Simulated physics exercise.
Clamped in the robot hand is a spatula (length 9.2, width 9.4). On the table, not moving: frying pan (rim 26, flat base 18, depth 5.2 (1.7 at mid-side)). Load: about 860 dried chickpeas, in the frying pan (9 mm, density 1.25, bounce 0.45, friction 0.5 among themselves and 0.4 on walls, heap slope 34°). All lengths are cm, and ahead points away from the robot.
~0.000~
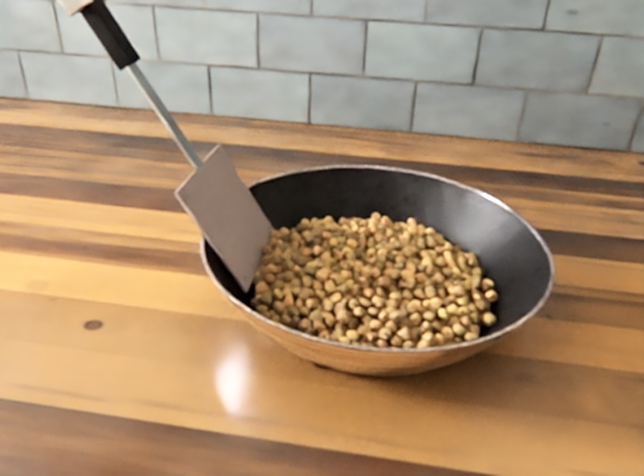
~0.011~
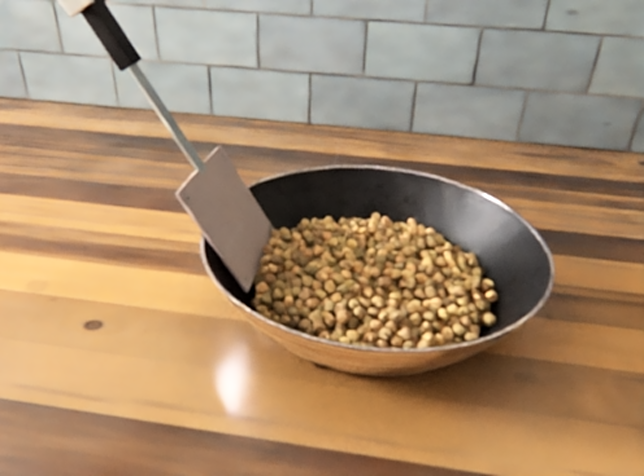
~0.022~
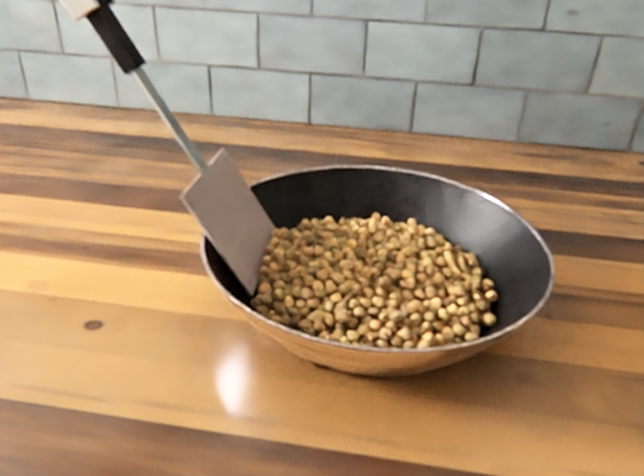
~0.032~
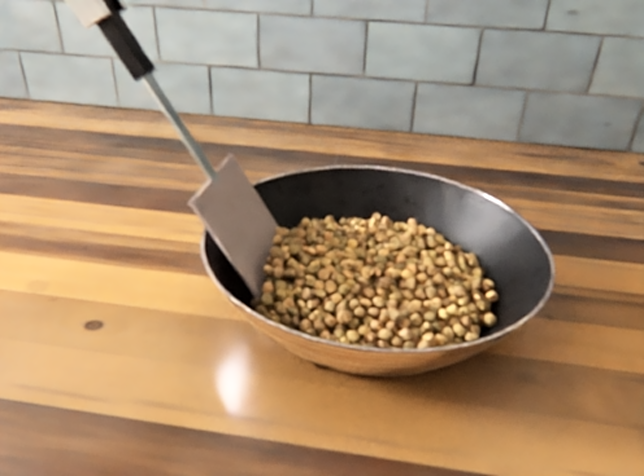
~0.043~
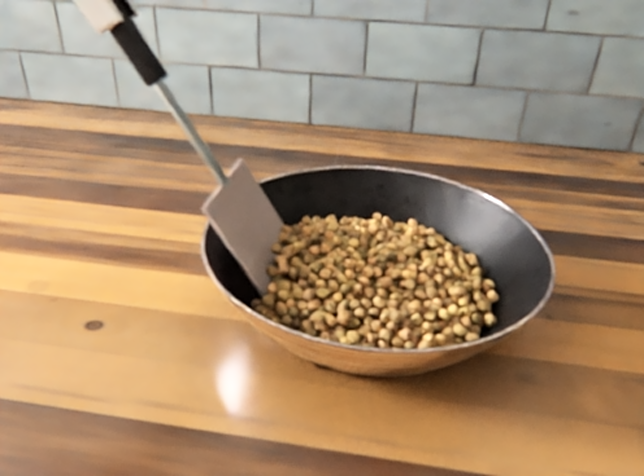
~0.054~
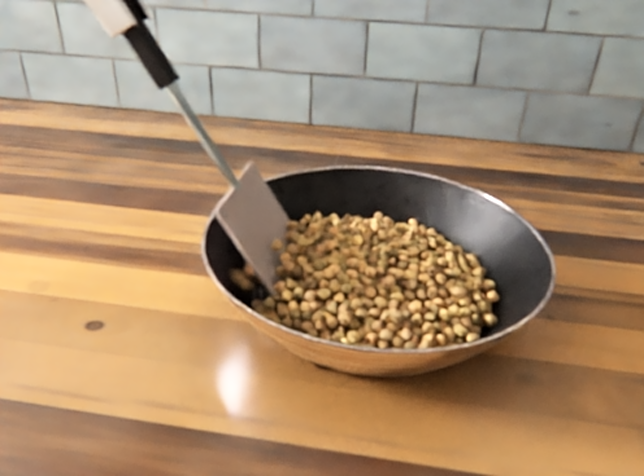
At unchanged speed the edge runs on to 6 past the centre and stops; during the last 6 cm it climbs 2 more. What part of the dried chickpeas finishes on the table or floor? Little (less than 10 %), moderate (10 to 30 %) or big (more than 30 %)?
A little share, less than 10 %, ends on the table or floor.
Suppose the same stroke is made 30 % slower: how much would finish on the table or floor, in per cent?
It would be near 0 per cent.
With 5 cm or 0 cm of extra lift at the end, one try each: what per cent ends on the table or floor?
Some 5 and 5 per cent.
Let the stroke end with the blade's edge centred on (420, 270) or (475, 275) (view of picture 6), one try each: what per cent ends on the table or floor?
About 0 and 15 per cent.
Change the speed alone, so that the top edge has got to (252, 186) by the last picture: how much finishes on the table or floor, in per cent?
Some 15 per cent.
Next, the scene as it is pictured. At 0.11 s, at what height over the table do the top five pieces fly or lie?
Some 10 cm.
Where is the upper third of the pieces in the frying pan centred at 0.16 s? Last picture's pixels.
Around (421, 261).
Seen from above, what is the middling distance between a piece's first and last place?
About 4 cm.
After 0.11 s, sloping 59°, highest piece 15 above the table; 861 in the frying pan, 3 on the blade or in flight.
After 0.16 s, sloping 59°, highest piece 24 above the table; 860 in the frying pan, 4 on the blade or in flight.
After 0.39 s, sloping 59°, highest piece 30 above the table; 847 in the frying pan, 13 on the table or floor, 4 on the blade or in flight.
After 1.44 s, sloping 59°, highest piece 6 above the table; 846 in the frying pan, 18 on the table or floor.
At rest, 846 in the frying pan, 18 on the table or floor. That is 2 % on the table or floor.
